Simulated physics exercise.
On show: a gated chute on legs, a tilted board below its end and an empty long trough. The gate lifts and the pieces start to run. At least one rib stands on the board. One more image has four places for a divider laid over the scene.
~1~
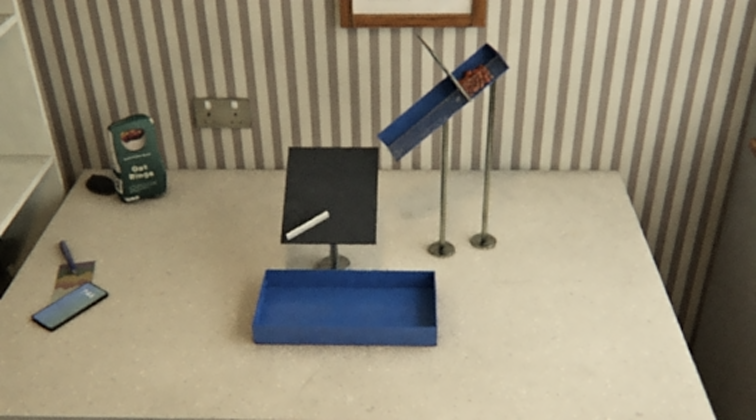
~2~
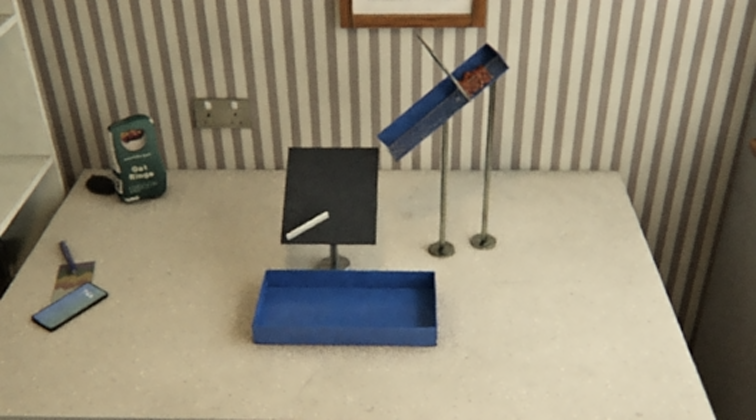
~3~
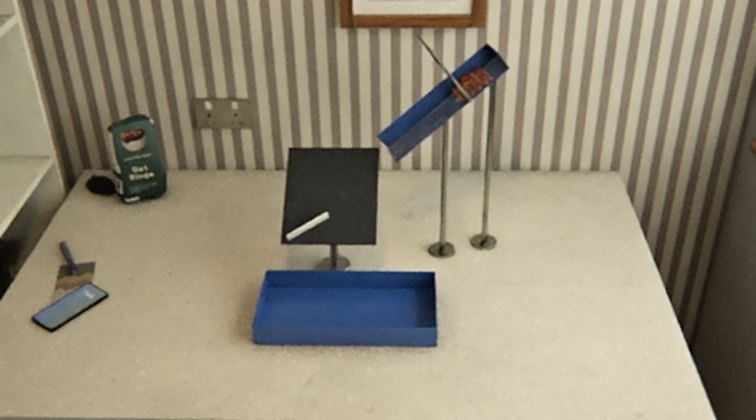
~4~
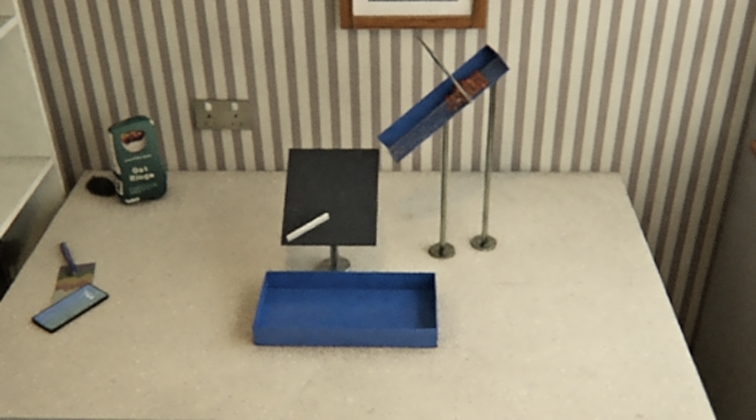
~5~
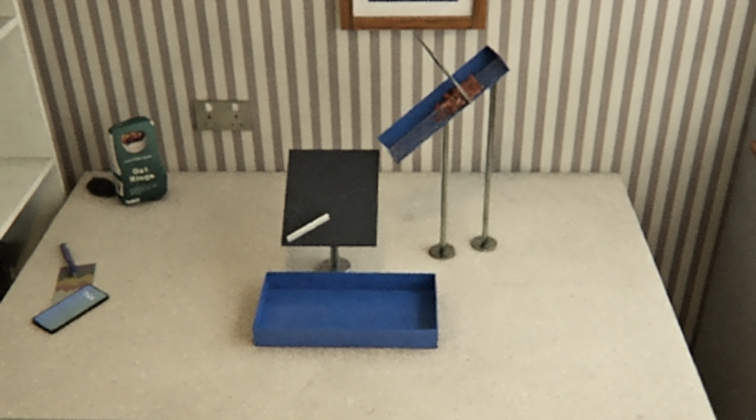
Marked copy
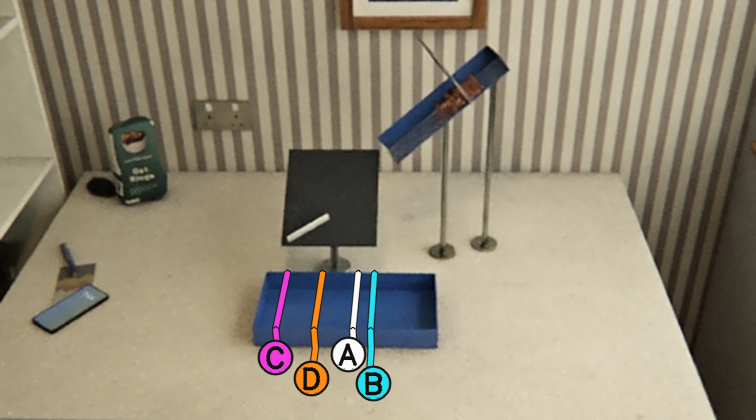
Reddish pellets slide a short way down a tilted blue chute above a dark board.
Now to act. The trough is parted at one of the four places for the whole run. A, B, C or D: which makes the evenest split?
Best: D.
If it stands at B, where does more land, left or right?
The left side.
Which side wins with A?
More lands on the left.
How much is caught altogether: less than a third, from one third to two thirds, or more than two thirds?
More than two thirds.
On the marked copy, line A crosses the front rim at (352, 329); line B crosses the front rim at (370, 329); line C crosses the front rim at (275, 328); line D crosses the front rim at (314, 329).
If A is chosen, of what is caught, almost all on the left of the divider, just a few on the right.
If B is chosen, of what is caught, every piece on the left of the divider, not one piece on the right.
If C is chosen, of what is caught, about a tenth on the left of the divider, the larger part on the right.
If D is chosen, of what is caught, roughly a third on the left of the divider, roughly two thirds on the right.
